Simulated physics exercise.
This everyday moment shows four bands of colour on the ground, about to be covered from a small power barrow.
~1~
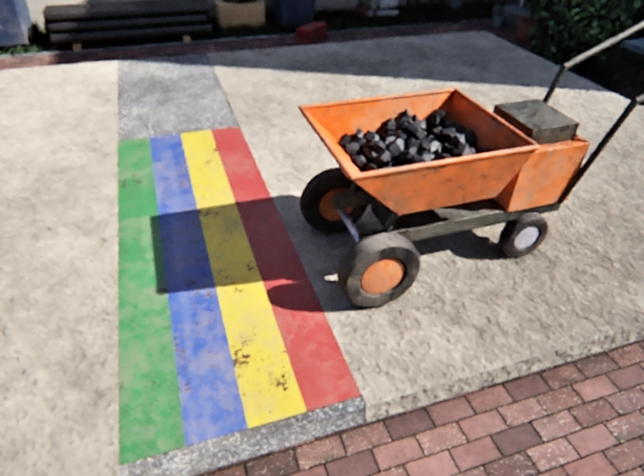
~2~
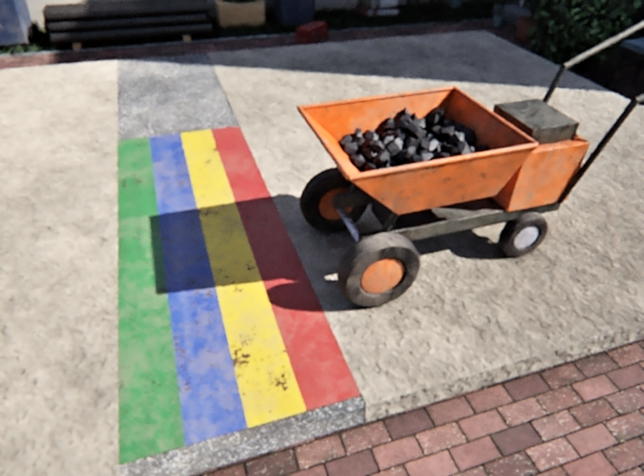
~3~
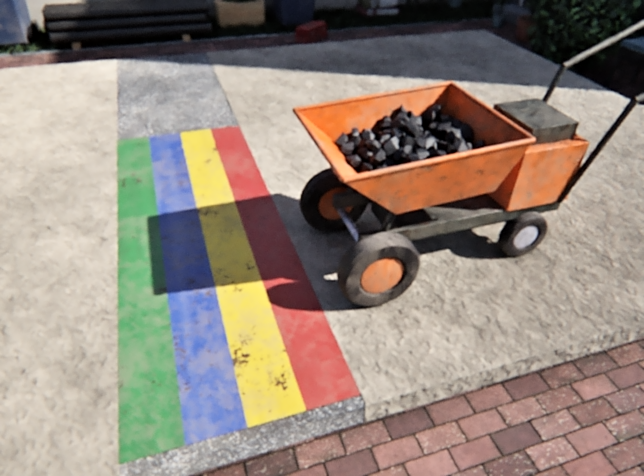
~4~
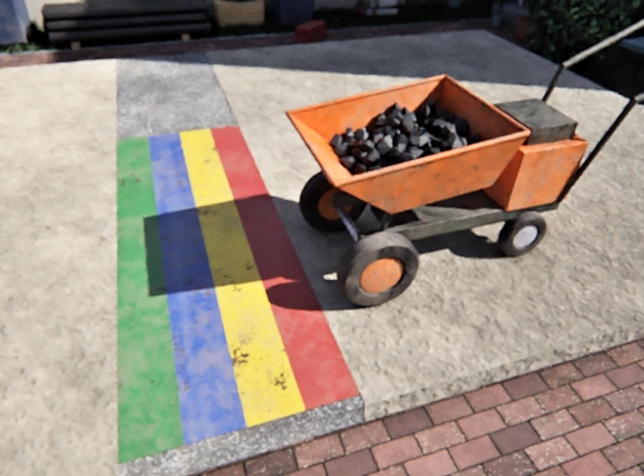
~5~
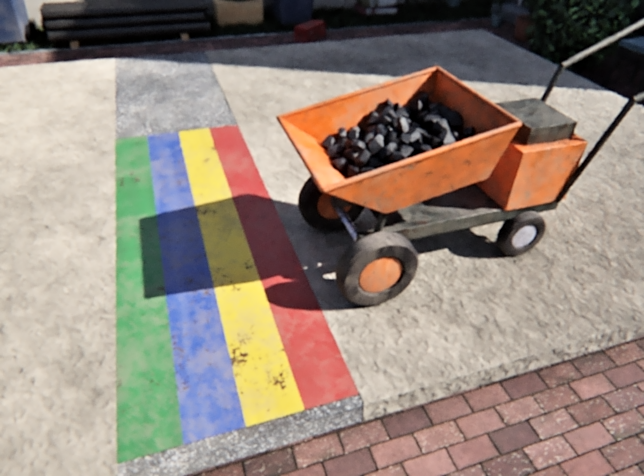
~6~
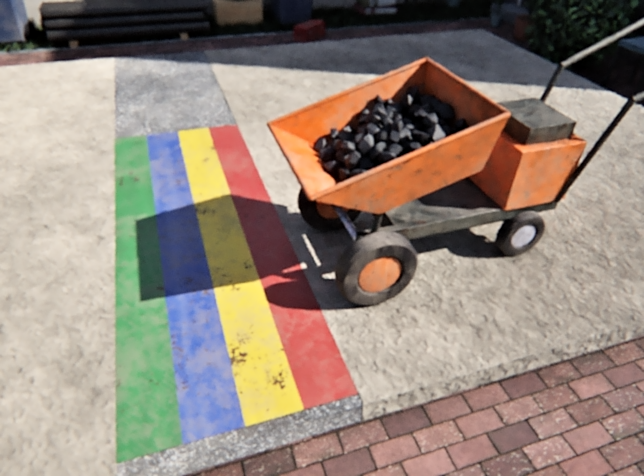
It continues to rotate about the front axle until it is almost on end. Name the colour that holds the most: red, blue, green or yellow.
That would be blue.
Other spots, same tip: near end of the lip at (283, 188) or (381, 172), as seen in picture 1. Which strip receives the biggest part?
To begin with green, and after that the yellow strip.
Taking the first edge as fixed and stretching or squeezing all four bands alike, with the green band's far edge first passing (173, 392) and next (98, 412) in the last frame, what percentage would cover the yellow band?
I'd say some 10 % for the first and some 30 % for the second.
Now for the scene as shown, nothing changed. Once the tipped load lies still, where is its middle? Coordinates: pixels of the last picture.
Somewhere around (190, 289) in the last picture.
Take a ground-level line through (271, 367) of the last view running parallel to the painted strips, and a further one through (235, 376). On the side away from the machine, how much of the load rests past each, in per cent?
Estimate, first then second: 90 %, 70 %.
Soon after the last picture, skip tipped steeply; all in the skip.
A little later, skip tipped right over; most in the skip; a small part over the yellow strip; a stray few over the blue strip.
Later still, skip tipped right over; a small part in the skip; about a quarter over the yellow strip; about a third over the blue strip; about a quarter over the green strip; a small part off the paint.
At rest, skip tipped right over; a small part in the skip; none over the red strip; about a quarter over the yellow strip; about a third over the blue strip; about a quarter over the green strip; a small part off the paint.
